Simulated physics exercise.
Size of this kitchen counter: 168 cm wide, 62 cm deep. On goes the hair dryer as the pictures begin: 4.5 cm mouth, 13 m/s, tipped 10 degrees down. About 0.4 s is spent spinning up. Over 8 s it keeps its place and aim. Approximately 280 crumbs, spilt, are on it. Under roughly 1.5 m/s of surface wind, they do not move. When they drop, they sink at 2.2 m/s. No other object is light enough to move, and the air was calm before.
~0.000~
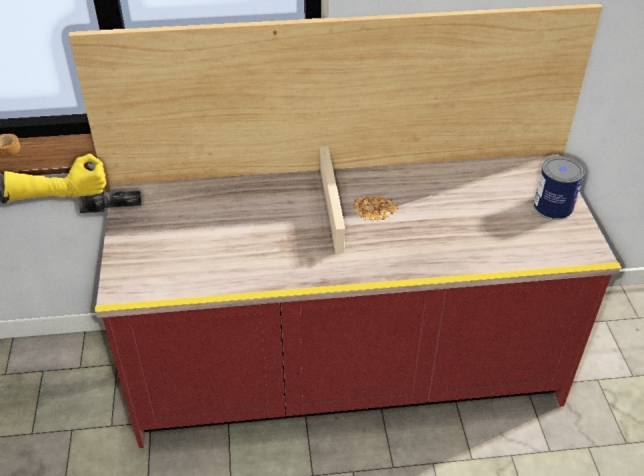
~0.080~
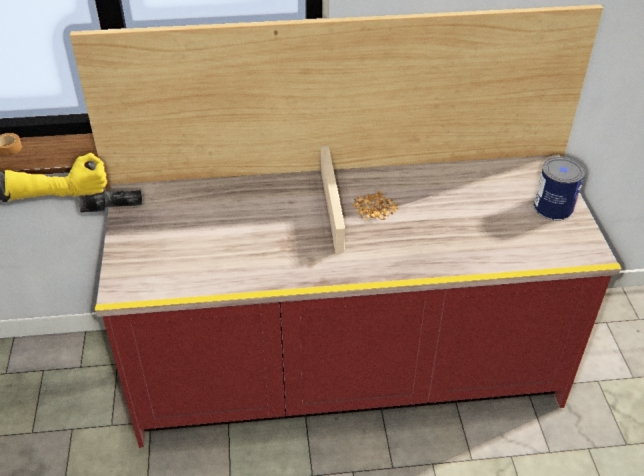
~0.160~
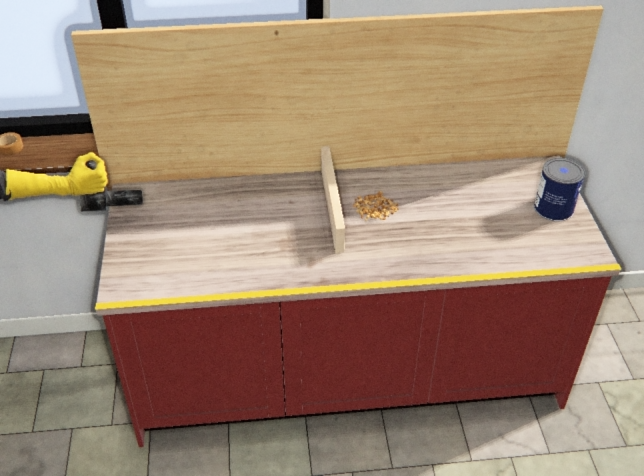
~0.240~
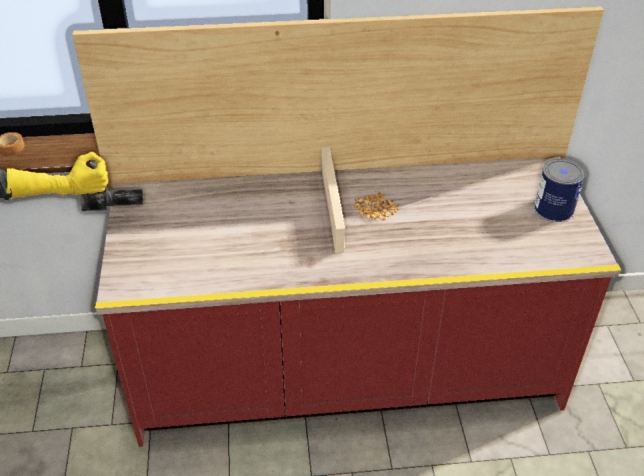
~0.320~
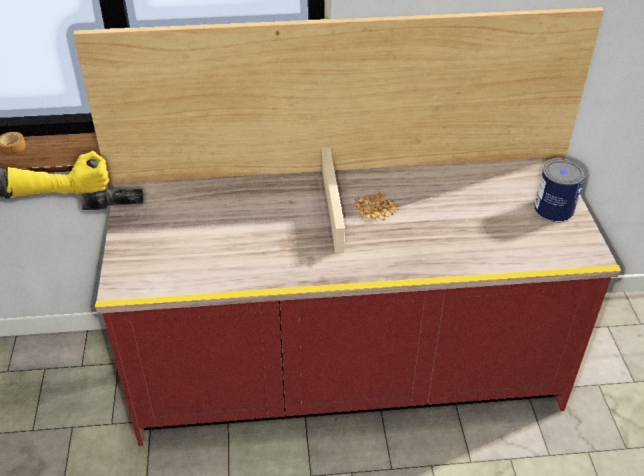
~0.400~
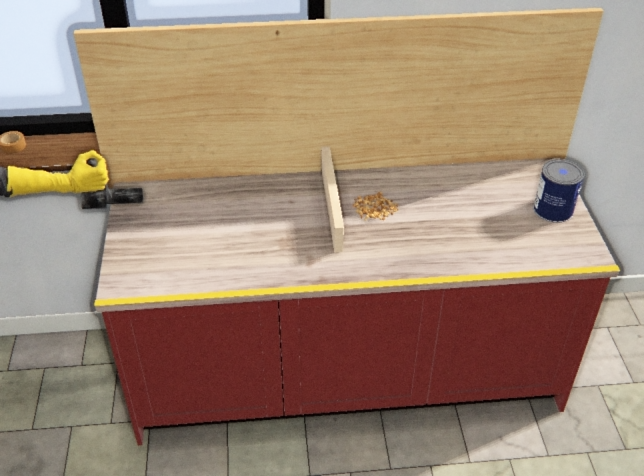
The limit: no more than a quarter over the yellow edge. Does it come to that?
The quarter line is respected.
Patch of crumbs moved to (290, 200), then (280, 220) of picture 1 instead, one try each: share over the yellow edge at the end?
Results, one try each: 50 %, 50 %.
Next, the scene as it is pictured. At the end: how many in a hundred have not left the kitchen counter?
Around 100 per cent.
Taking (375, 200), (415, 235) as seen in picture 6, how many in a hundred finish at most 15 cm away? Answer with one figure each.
Roughly 100 % and 10 %, in that order.
After 1.6 s, 0 % are on the move or not yet settled, 0 % are over the yellow edge; the middle of those still in play is near (375, 207).
After 2.6 s, 0 % are on the move or not yet settled, 0 % are over the yellow edge; the middle of those still in play is near (375, 207).
After 4.4 s, 0 % are on the move or not yet settled, 0 % are over the yellow edge; the middle of those still in play is near (375, 207).
After 8.0 s, at the end, 0 % are over the yellow edge; the middle of those still in play is near (375, 207).
